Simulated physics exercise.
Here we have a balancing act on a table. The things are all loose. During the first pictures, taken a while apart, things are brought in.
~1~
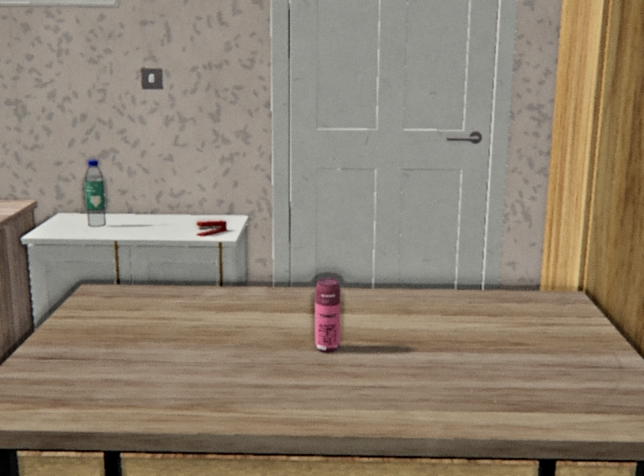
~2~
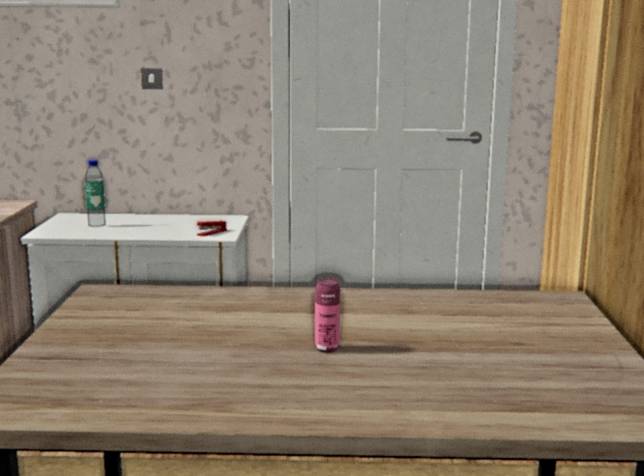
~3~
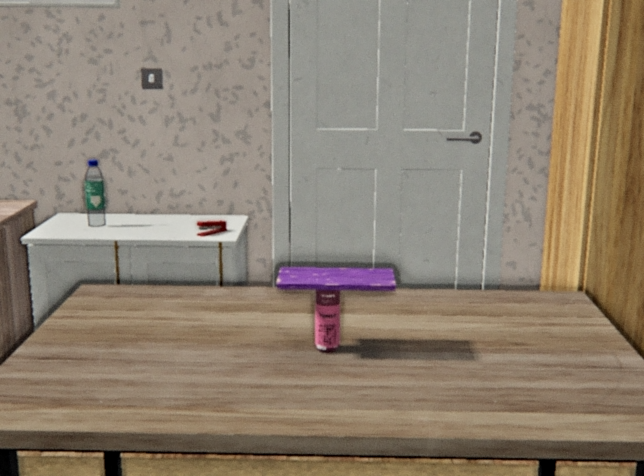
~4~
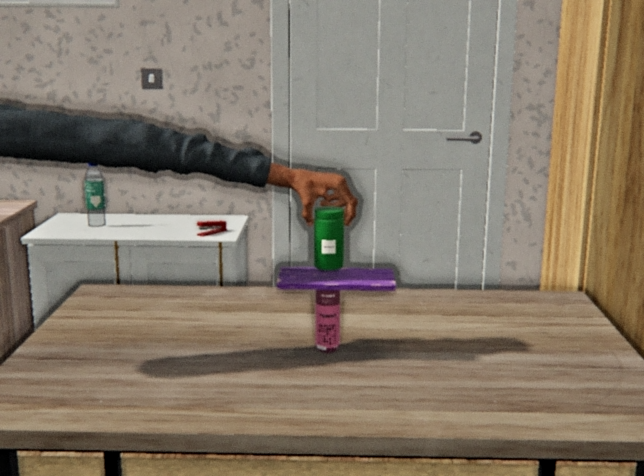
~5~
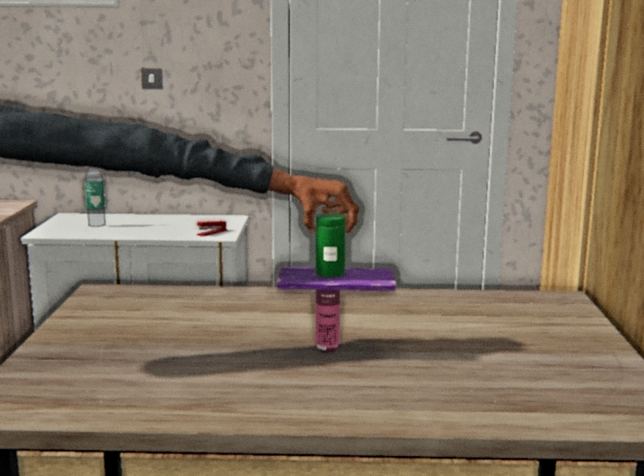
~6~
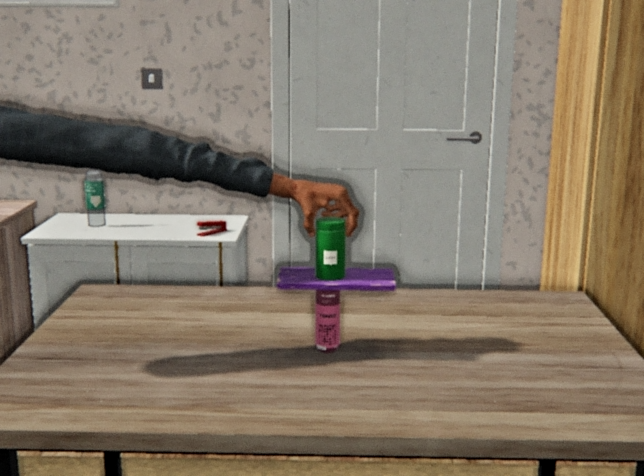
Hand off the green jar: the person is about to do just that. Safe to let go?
It will most likely stay balanced.
Then, 0.30 s on from there, no change.
Then, 0.70 s on from there, green jar resting near (331, 249).
In the end, all 3 unmoved. At the end, from the last picture's camera, green jar near (331, 249). The stack stays up.
